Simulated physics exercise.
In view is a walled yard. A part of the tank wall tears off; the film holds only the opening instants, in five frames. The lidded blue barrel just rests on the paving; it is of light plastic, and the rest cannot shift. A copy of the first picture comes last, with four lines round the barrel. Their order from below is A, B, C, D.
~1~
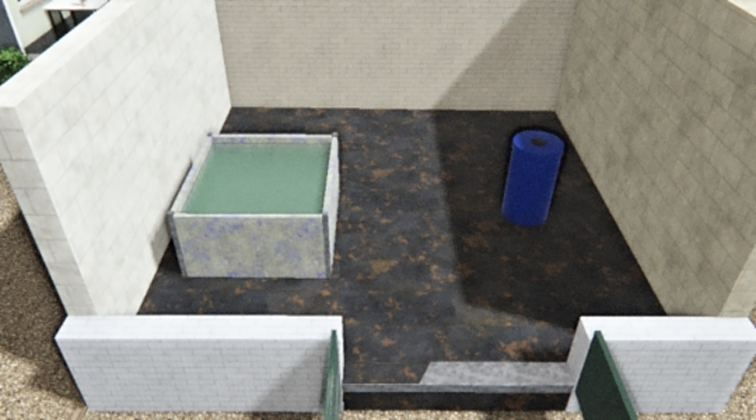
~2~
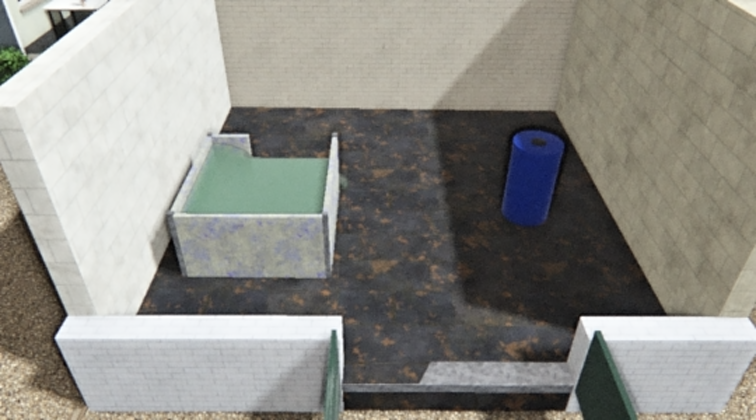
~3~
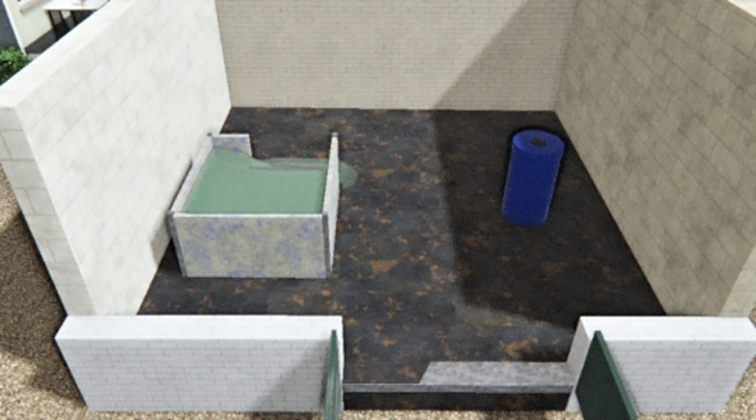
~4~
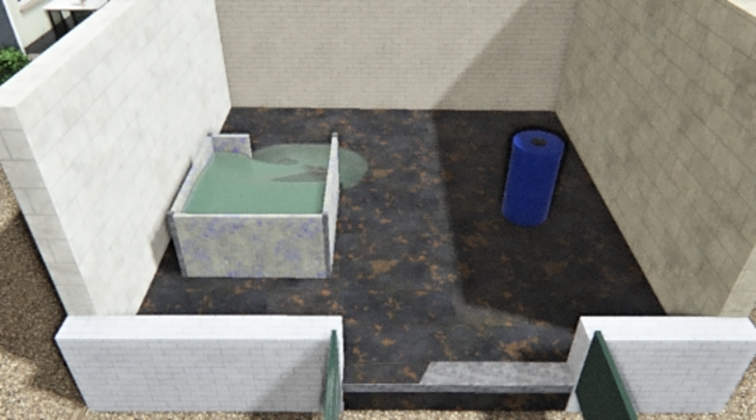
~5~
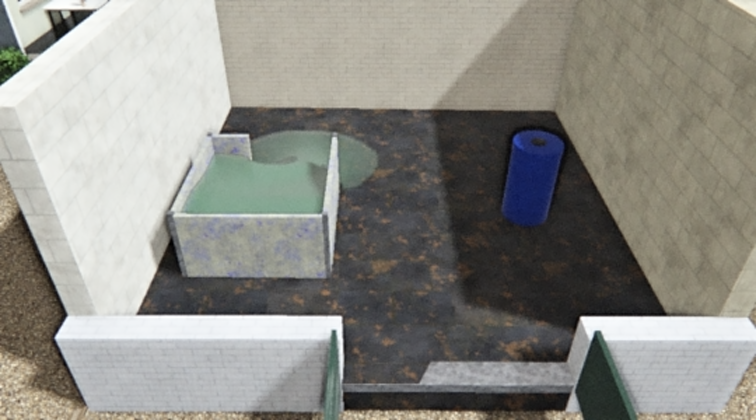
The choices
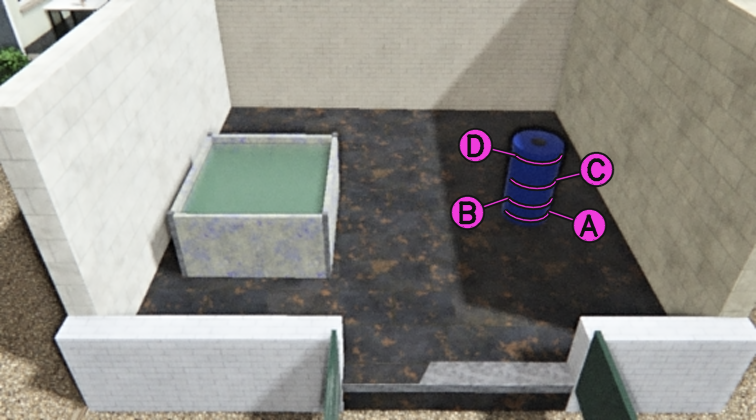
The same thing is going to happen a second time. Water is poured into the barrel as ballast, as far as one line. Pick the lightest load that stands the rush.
A.
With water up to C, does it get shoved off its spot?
No, that is safe.
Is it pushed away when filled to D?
No.
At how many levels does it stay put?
All of the four.
On the marked copy, A at (530, 220); B at (533, 207); C at (537, 188); D at (542, 163); from the bottom up A, B, C, D.
If A is chosen, it does not move.
If B is chosen, it does not move.
If C is chosen, it does not move.
If D is chosen, it does not move.
